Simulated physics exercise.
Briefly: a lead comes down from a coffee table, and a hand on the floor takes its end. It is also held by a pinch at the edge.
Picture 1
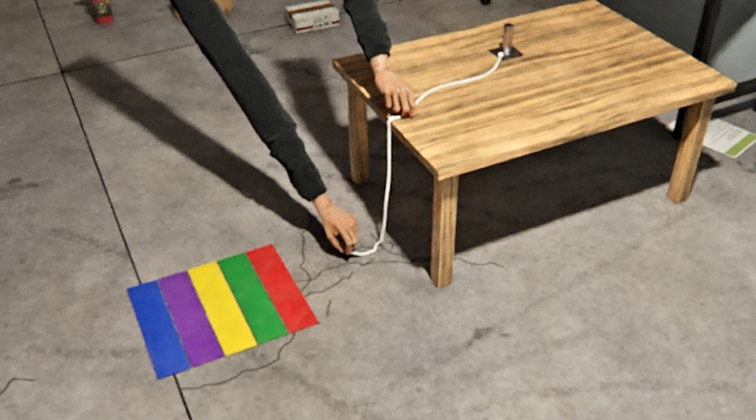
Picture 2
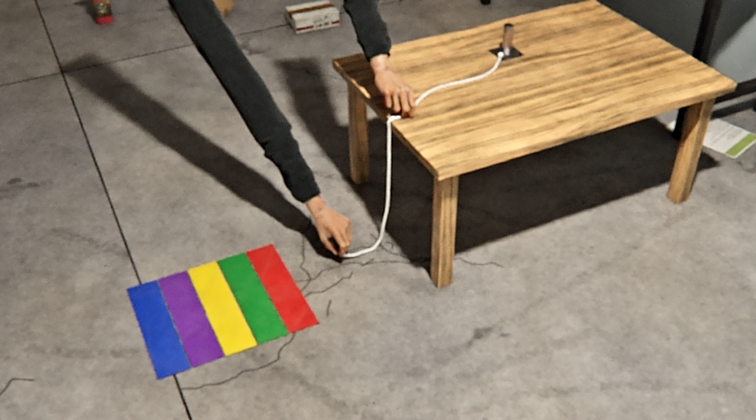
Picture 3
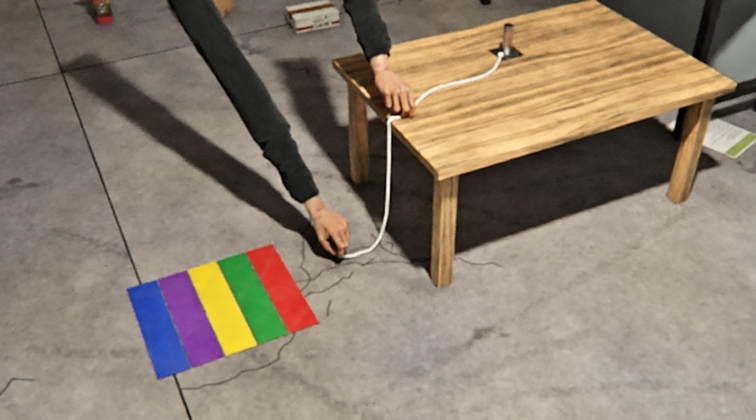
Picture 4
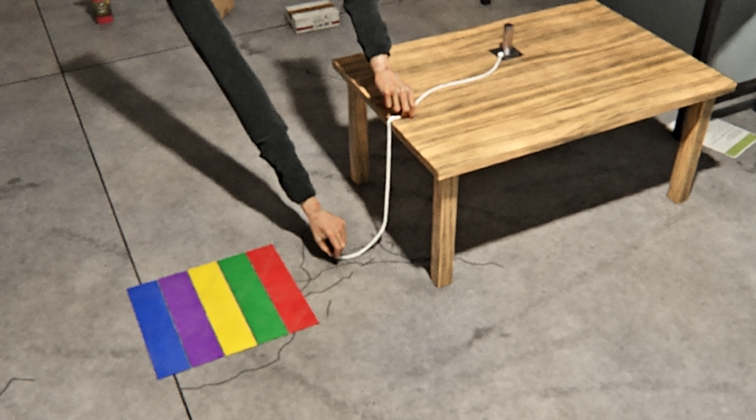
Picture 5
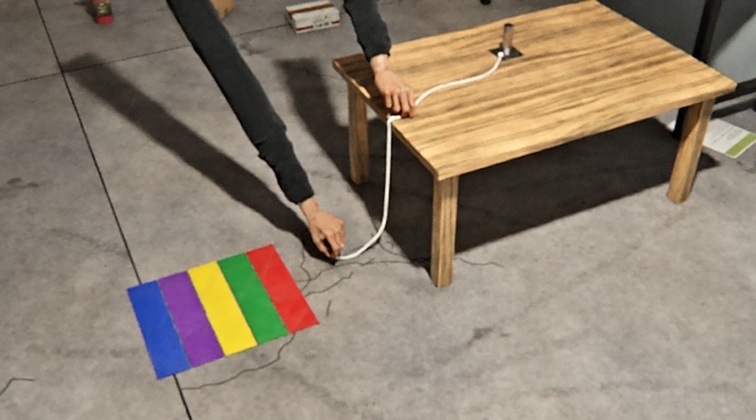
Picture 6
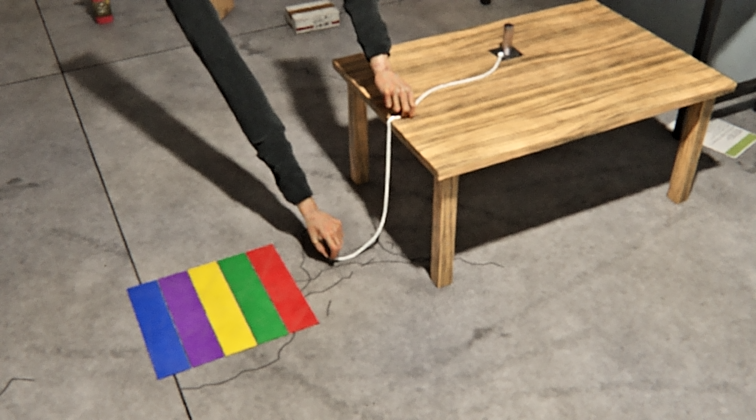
The clip opens on a white cord running across a wooden coffee table, pinched at the edge by one hand while another holds its end near the concrete floor. The lower hand then shifts the end slightly left, toward the colored stripes, while the upper hand stays still.
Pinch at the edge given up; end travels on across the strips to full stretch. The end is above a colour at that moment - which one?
The green one.
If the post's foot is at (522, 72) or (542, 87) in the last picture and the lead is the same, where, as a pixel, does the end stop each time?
It would sit close to (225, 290) and then close to (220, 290).
Soon after, end near (296, 267); short of the strips.
Then, end near (264, 277); over red.
At full stretch, end near (245, 283); over green. It gets as far as the green strip.
